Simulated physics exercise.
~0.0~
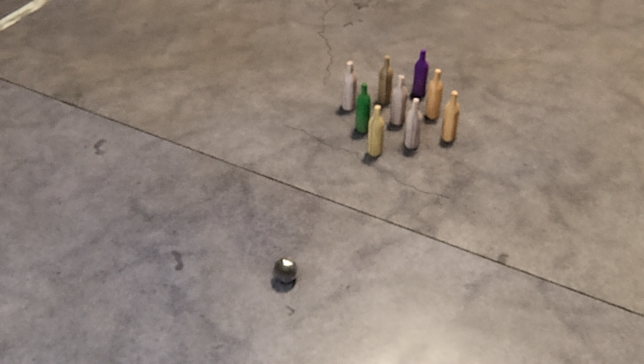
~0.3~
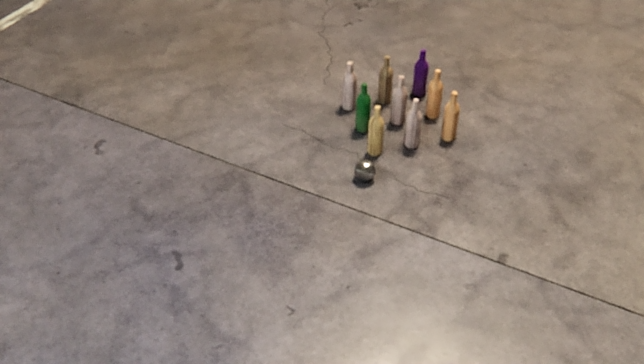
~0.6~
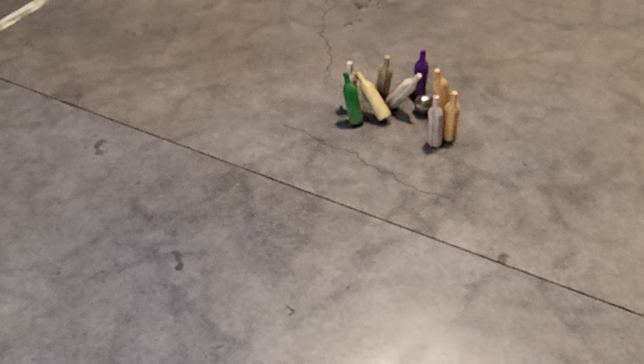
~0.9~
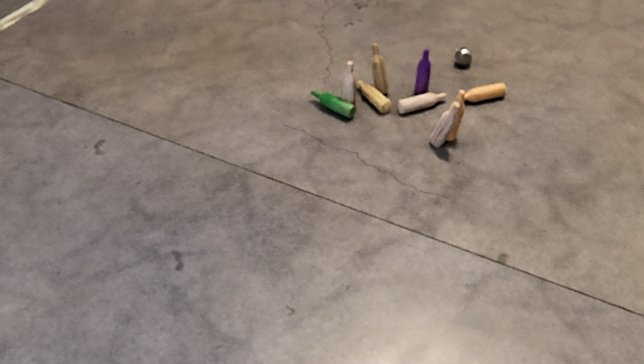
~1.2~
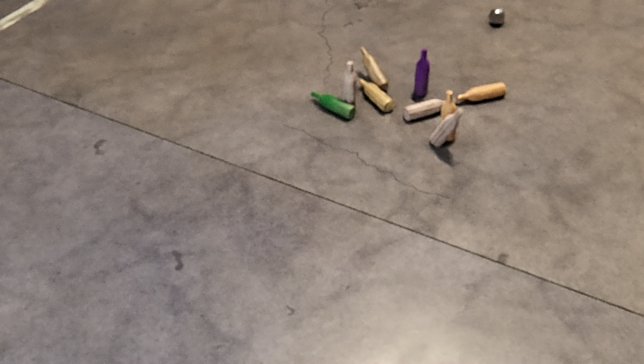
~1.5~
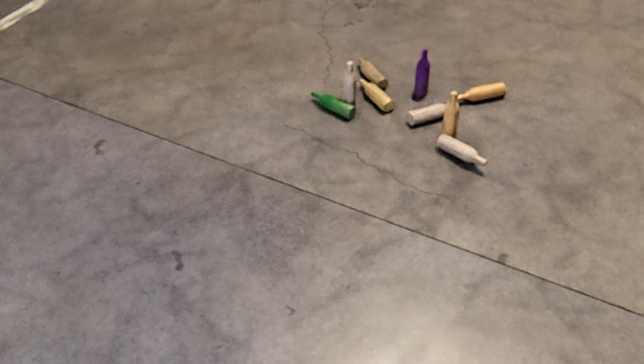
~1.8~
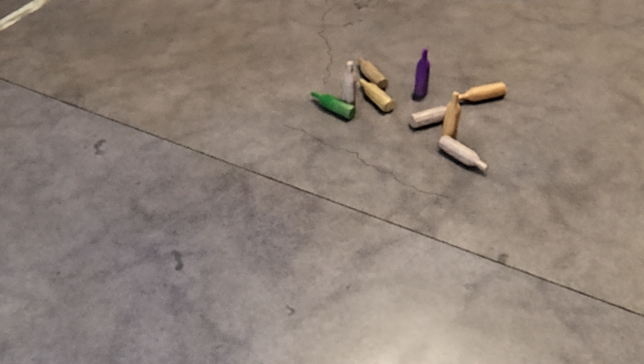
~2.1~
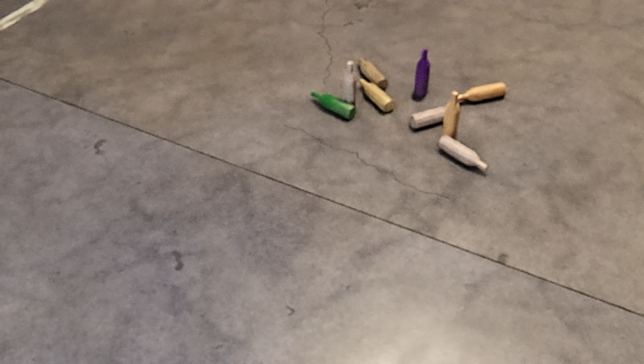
Steel ball rolling into bottle-shaped wooden skittles on a concrete floor, toppling most and rolling away while the purple one stays standing.
